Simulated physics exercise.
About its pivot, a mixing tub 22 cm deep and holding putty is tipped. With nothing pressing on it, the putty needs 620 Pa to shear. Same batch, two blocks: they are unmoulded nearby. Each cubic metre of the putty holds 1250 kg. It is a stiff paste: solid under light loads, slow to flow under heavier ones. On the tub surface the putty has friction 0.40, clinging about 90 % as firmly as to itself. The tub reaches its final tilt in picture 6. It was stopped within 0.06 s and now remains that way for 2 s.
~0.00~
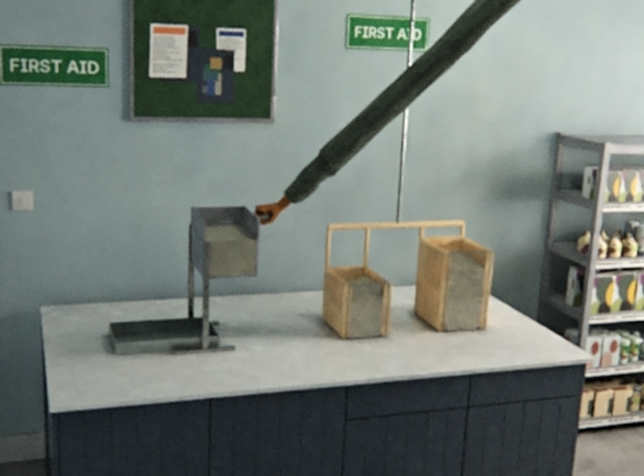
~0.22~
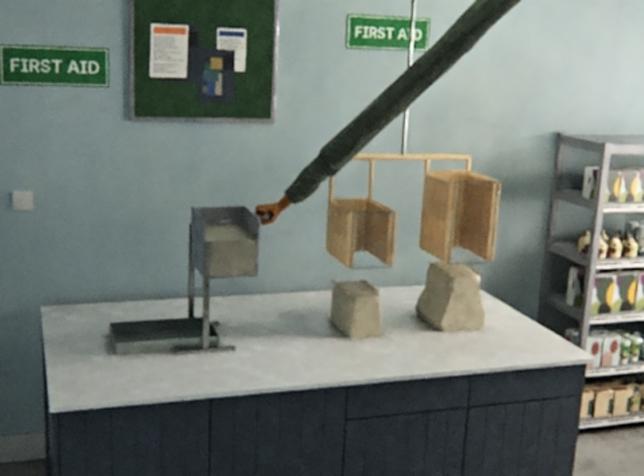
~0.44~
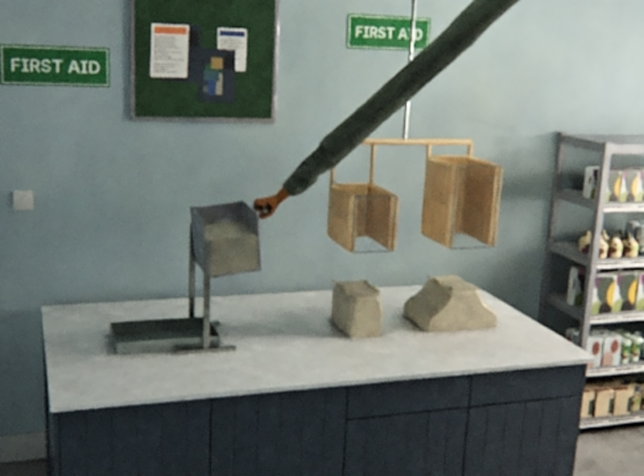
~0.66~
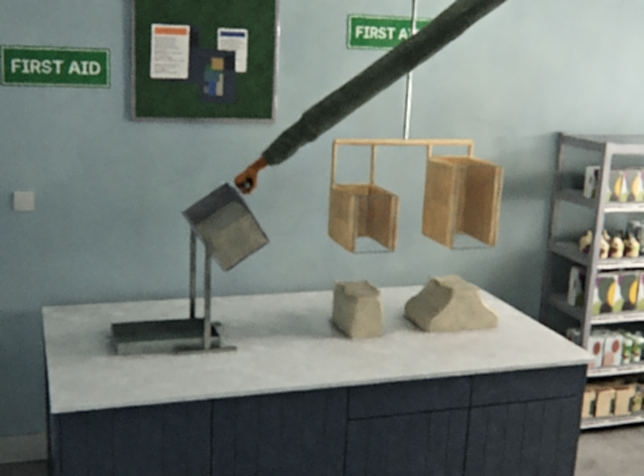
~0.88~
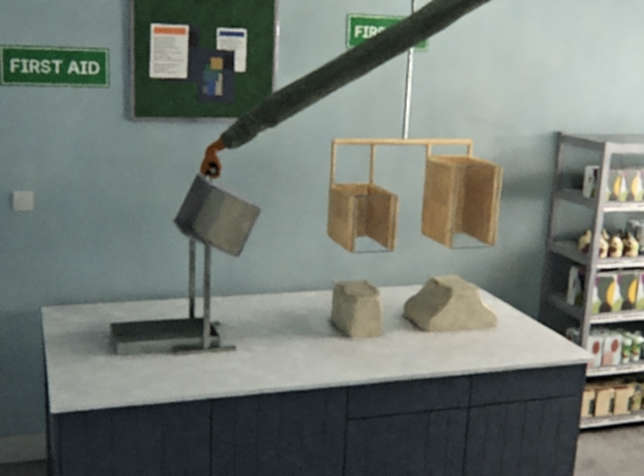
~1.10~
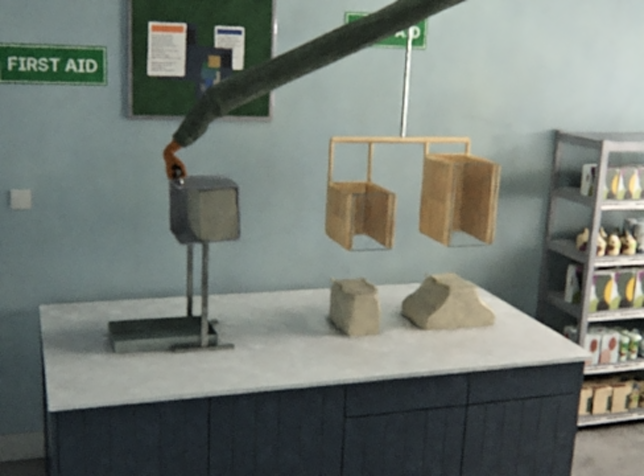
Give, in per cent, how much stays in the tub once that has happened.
Roughly 100 out of 100.
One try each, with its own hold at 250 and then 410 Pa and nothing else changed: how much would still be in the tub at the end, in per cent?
First 50 %, second 65 %.
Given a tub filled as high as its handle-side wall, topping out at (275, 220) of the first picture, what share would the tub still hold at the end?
Close to 55 per cent would still be in the tub.
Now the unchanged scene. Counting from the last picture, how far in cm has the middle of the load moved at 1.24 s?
About 2 cm.
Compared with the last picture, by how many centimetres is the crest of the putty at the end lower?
Roughly 4 cm.
After 1.24 s, the tub is at 92 degrees and holds 100 %.
After 1.41 s, the tub is at 92 degrees and holds 100 %.
After 1.58 s, the tub is at 92 degrees and holds 100 %.
After 1.75 s, the tub is at 92 degrees and holds 100 %.
After 3.10 s, the tub is at 92 degrees and holds 100 %.
